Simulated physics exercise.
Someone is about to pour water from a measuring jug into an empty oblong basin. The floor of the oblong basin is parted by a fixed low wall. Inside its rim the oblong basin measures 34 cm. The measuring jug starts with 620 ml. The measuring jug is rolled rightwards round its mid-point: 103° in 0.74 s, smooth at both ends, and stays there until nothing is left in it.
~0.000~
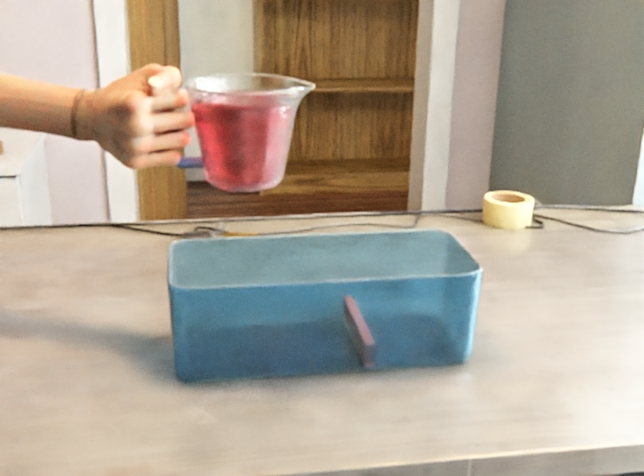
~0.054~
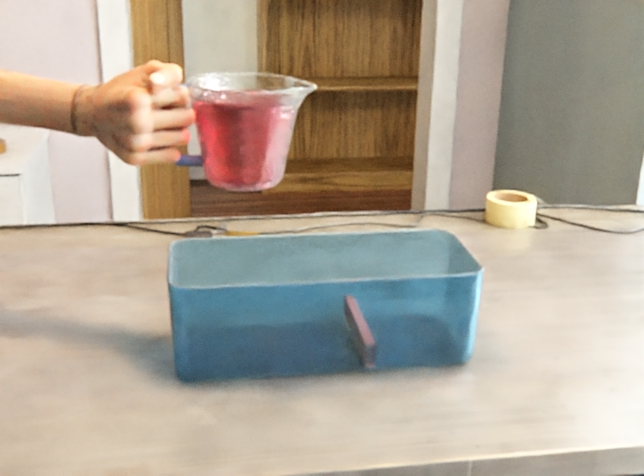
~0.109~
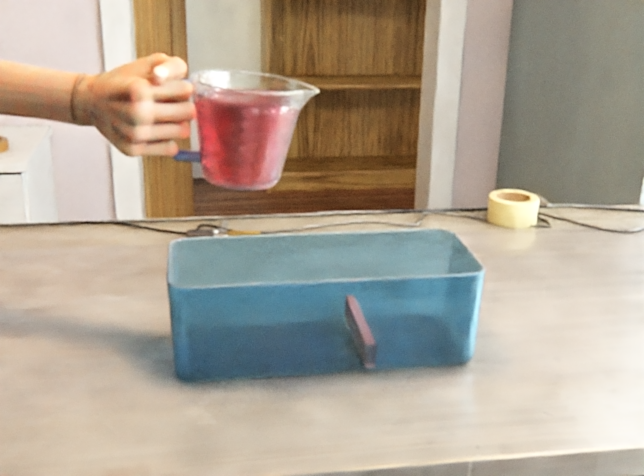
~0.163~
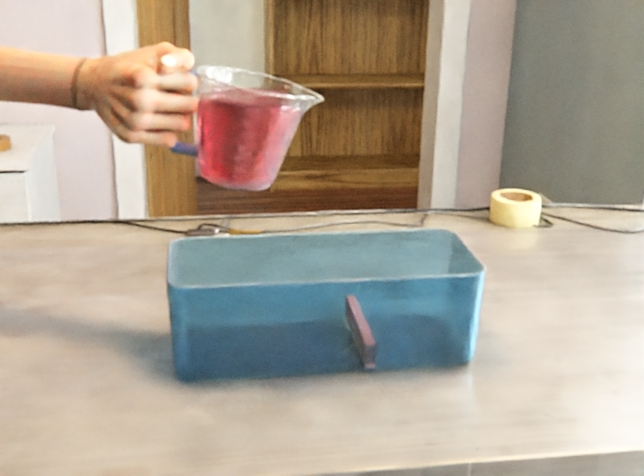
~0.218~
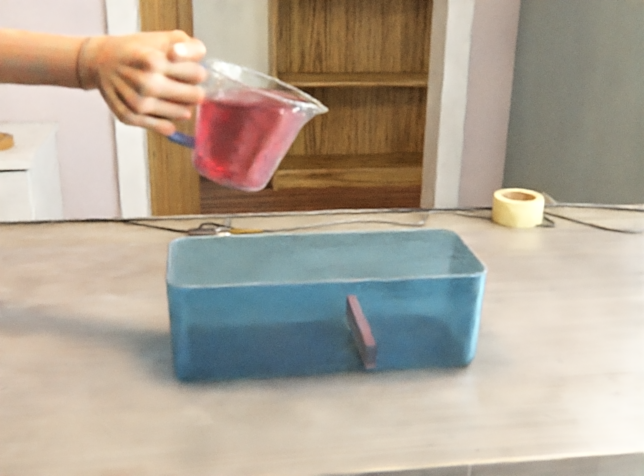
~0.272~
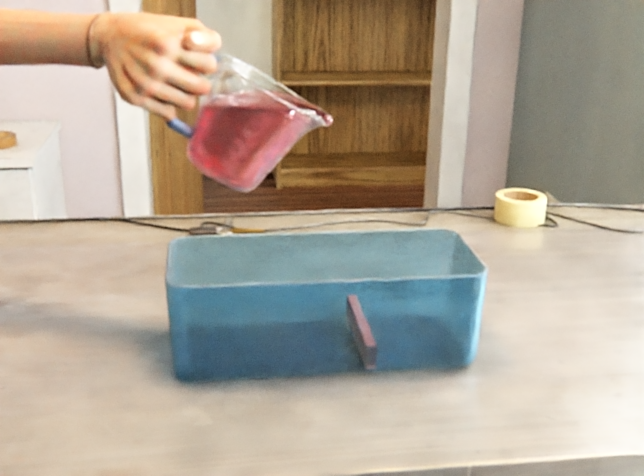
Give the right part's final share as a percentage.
About 48 per cent.
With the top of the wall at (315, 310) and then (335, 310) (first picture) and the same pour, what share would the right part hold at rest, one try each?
First 95, then 80 per cent.
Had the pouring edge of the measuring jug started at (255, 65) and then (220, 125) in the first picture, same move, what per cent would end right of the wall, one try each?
In turn about 15 and 20 per cent.
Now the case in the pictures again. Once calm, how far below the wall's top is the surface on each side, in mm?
Left about 20 mm, right about 12 mm.
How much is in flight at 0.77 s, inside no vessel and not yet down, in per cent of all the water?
Near 12 in a hundred.
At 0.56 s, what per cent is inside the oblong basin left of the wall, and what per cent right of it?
Left about 2, right about 24.
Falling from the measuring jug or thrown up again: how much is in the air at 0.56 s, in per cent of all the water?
About 28 per cent.
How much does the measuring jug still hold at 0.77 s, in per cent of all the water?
About 6 per cent.
After 0.56 s the tilt is 89° and 46 per cent is still to pour, 2 is left of the wall and 23 right of it.
After 0.77 s the tilt is 103° and 6 per cent is still to pour, 35 is left of the wall and 47 right of it.
After 1.00 s the tilt is 103° and 0 per cent is still to pour, 49 is left of the wall and 48 right of it.
After 1.24 s the tilt is 103° and 0 per cent is still to pour, 50 is left of the wall and 48 right of it.
In the end 50 per cent lies left of the wall, 48 right of it and 2 outside.
